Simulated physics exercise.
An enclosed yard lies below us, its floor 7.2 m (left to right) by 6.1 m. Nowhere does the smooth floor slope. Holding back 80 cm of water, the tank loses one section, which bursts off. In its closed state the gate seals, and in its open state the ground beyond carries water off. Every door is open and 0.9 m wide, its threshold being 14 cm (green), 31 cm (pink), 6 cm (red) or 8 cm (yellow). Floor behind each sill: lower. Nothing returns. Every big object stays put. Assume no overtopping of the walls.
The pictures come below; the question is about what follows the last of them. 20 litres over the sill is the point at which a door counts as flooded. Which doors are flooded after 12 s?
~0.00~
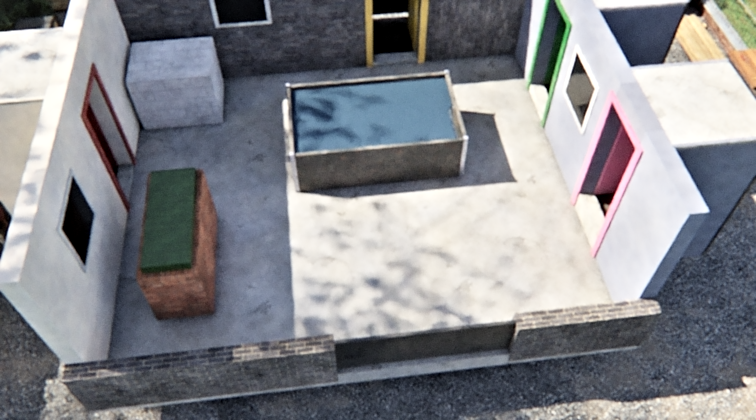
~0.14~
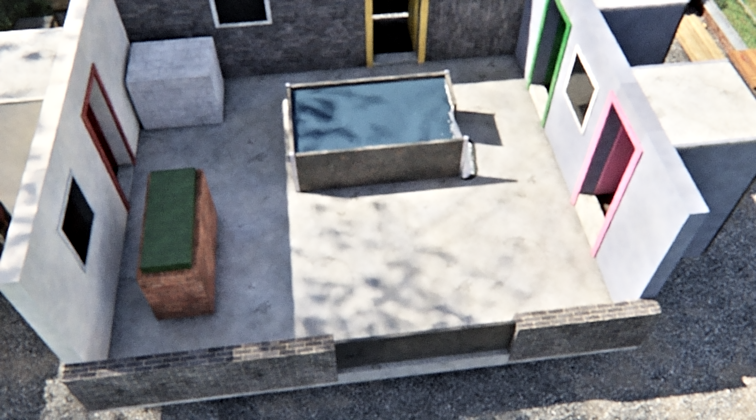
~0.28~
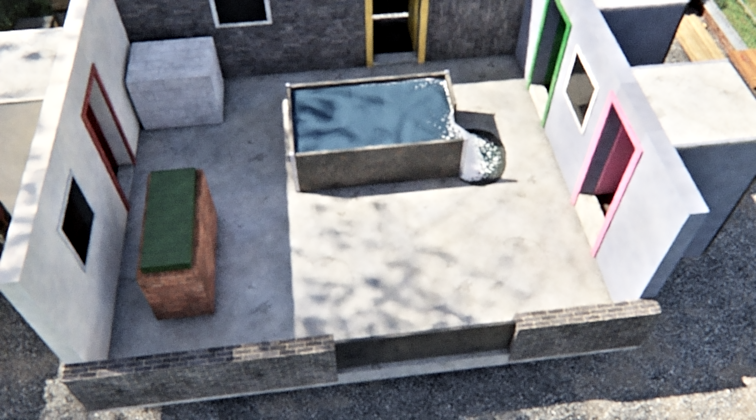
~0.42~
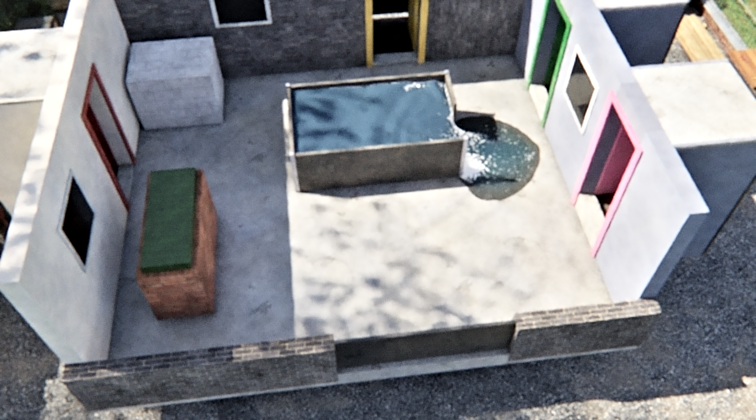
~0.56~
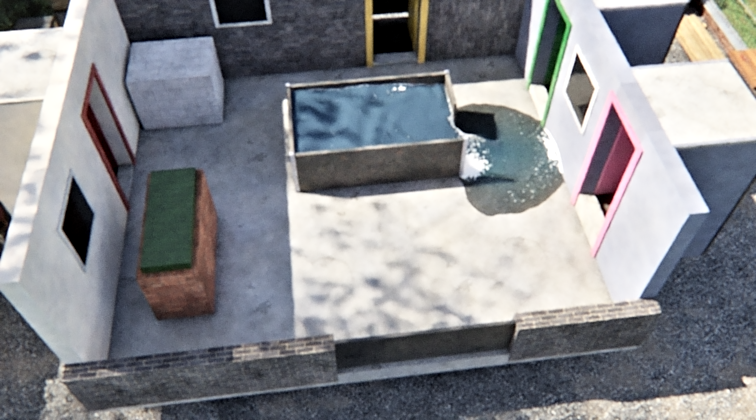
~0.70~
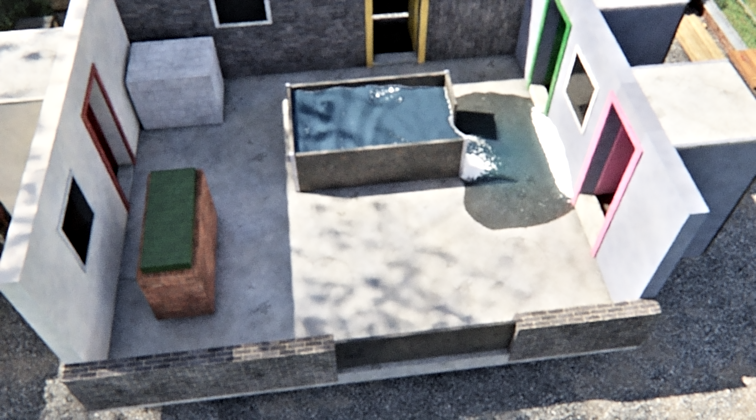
Door by door: The green door is flooded; the pink door is not flooded; the red door is flooded; the yellow door is not flooded.
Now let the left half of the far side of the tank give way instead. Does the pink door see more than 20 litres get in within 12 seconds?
Then: Pink short of it.
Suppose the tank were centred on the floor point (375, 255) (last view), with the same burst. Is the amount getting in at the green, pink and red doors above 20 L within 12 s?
Compared with that limit, green falls short, pink overshoots and red overshoots.
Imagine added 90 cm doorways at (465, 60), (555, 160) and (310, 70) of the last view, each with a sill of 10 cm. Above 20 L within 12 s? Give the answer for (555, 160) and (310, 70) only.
Taking them in order, the first gets enough and the second too little.
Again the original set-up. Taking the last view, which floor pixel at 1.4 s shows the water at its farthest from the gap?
At about (615, 314).
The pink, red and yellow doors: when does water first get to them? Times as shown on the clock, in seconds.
Times: Pink 0.9 seconds, red 6.0 seconds, yellow 2.4 seconds.
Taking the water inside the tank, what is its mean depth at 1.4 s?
The mean depth is some 60 cm.
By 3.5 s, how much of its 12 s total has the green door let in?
I'd say close to 85 percent.
After 1.4 s water covers 15 % of the floor and is deepest (46 cm) near (460, 160); green door 24 cm at the sill, 8 L in, pink door 23 cm at the sill, 0 L in, red door not reached, yellow door not reached.
After 2.2 s water covers 25 % of the floor and is deepest (42 cm) near (544, 160); green door 24 cm at the sill, 38 L in, pink door 22 cm at the sill, 0 L in, red door not reached, yellow door not reached.
After 3.5 s water covers 45 % of the floor and is deepest (32 cm) near (619, 325); green door 18 cm at the sill, 69 L in, pink door 15 cm at the sill, 0 L in, red door not reached, yellow door 7 cm at the sill, 0 L in.
After 7.0 s water covers 95 % of the floor and is deepest (16 cm) near (607, 293); green door 10 cm at the sill, 82 L in, pink door 9 cm at the sill, 0 L in, red door 9 cm at the sill, 0 L in, yellow door 6 cm at the sill, 0 L in.
After 12.0 s water covers 100 % of the floor and is deepest (14 cm) near (230, 122); green door 6 cm at the sill, 82 L in, pink door 6 cm at the sill, 0 L in, red door 9 cm at the sill, 74 L in, yellow door 6 cm at the sill, 0 L in.
